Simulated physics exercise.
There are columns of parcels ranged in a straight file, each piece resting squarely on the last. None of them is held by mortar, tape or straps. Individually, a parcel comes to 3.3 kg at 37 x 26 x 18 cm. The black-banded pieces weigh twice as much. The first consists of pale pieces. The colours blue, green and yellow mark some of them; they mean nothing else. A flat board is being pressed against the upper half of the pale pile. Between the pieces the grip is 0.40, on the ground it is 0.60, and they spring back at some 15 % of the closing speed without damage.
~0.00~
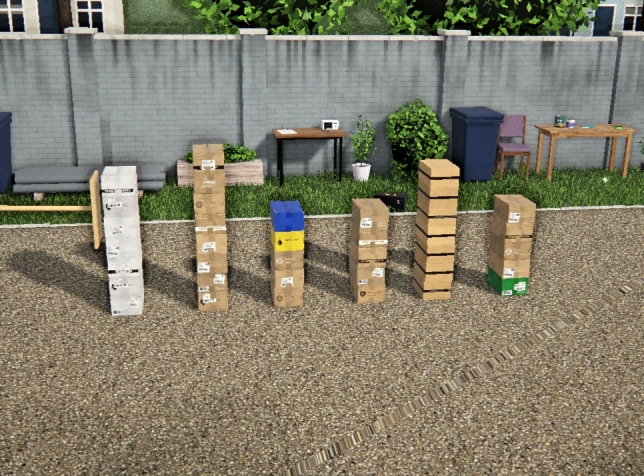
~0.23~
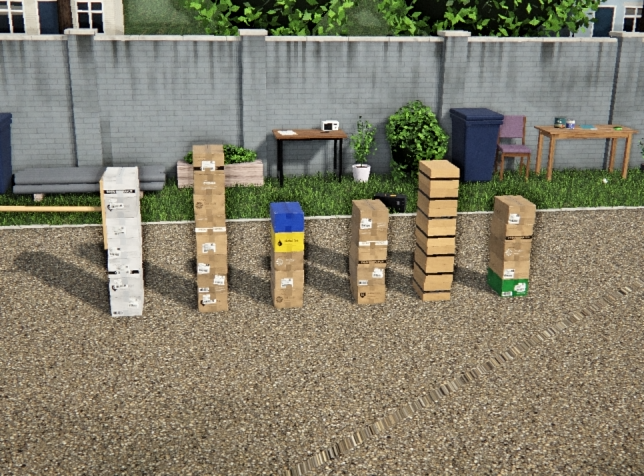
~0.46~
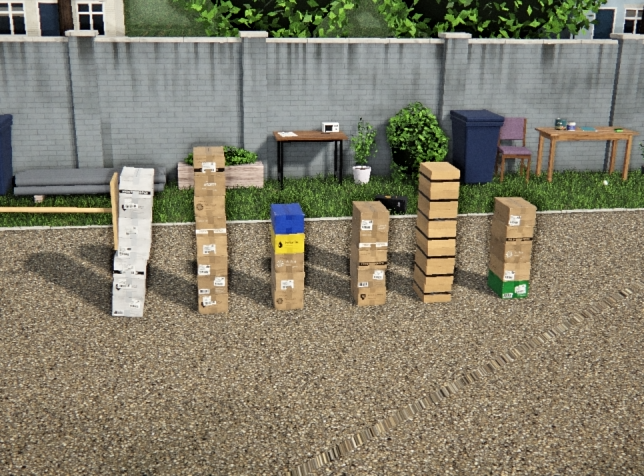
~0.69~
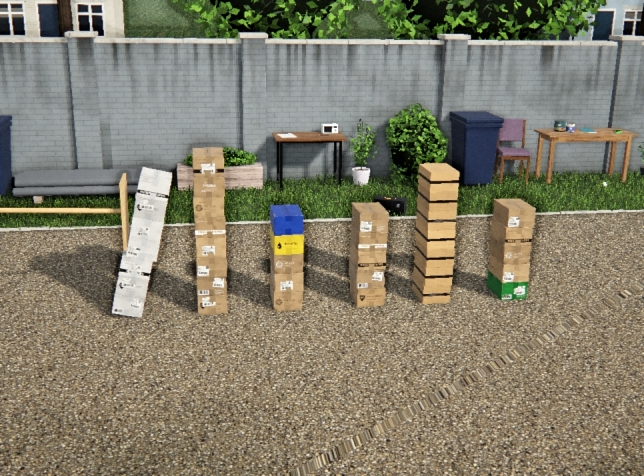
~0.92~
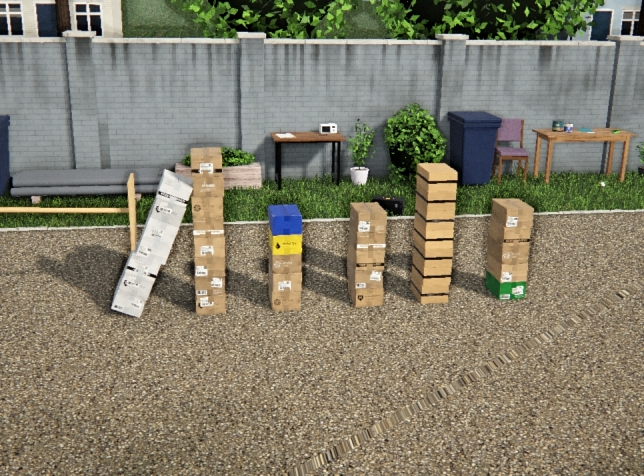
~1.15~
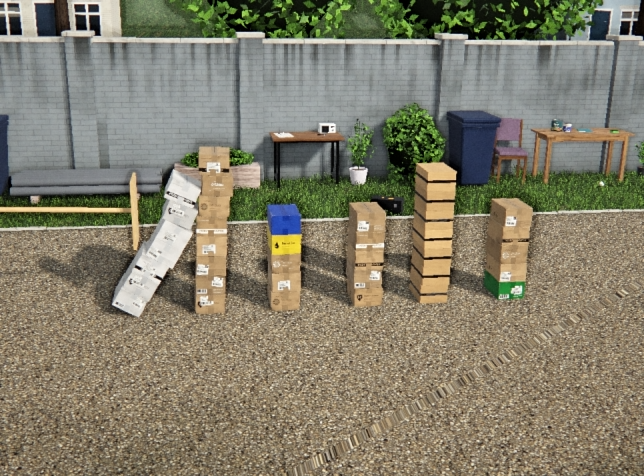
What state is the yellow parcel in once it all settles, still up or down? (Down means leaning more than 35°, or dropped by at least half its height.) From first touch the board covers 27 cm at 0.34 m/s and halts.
Once it all settles, the yellow parcel is down.
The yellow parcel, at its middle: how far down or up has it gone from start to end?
25 centimetres lower, roughly.
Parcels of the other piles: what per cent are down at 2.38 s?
At that instant, 40 percent.
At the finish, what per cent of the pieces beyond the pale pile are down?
That comes to around 95 percent.
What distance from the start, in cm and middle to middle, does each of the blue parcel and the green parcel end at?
Well, the blue finishes about 110 cm from where it began, while the green finishes about 10 cm from its start.
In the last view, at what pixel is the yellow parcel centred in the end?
About (370, 263).
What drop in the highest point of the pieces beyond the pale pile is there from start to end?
60 cm.
By 1.76 s, 7 of the pale pile down; 1 of the 30 other parcels down; yellow parcel unmoved; blue parcel moved 25 mm.
By 2.38 s, 7 of the pale pile down; 12 of the 30 other parcels down; yellow parcel tilted 31°, 16 cm lower; blue parcel tilted 6°, 15 cm lower.
By 4.10 s, 7 of the pale pile down; 29 of the 30 other parcels down; yellow parcel tilted 35°, 26 cm lower; blue parcel tilted 45°, 32 cm lower.
When it is over (6.1 s), 7 of the pale pile down; 29 of the 30 other parcels down; yellow parcel tilted 35°, 26 cm lower; blue parcel tilted 45°, 32 cm lower; green parcel moved 8 cm. In pixels of the last frame, middles, yellow parcel near (370, 263), blue parcel near (404, 249).
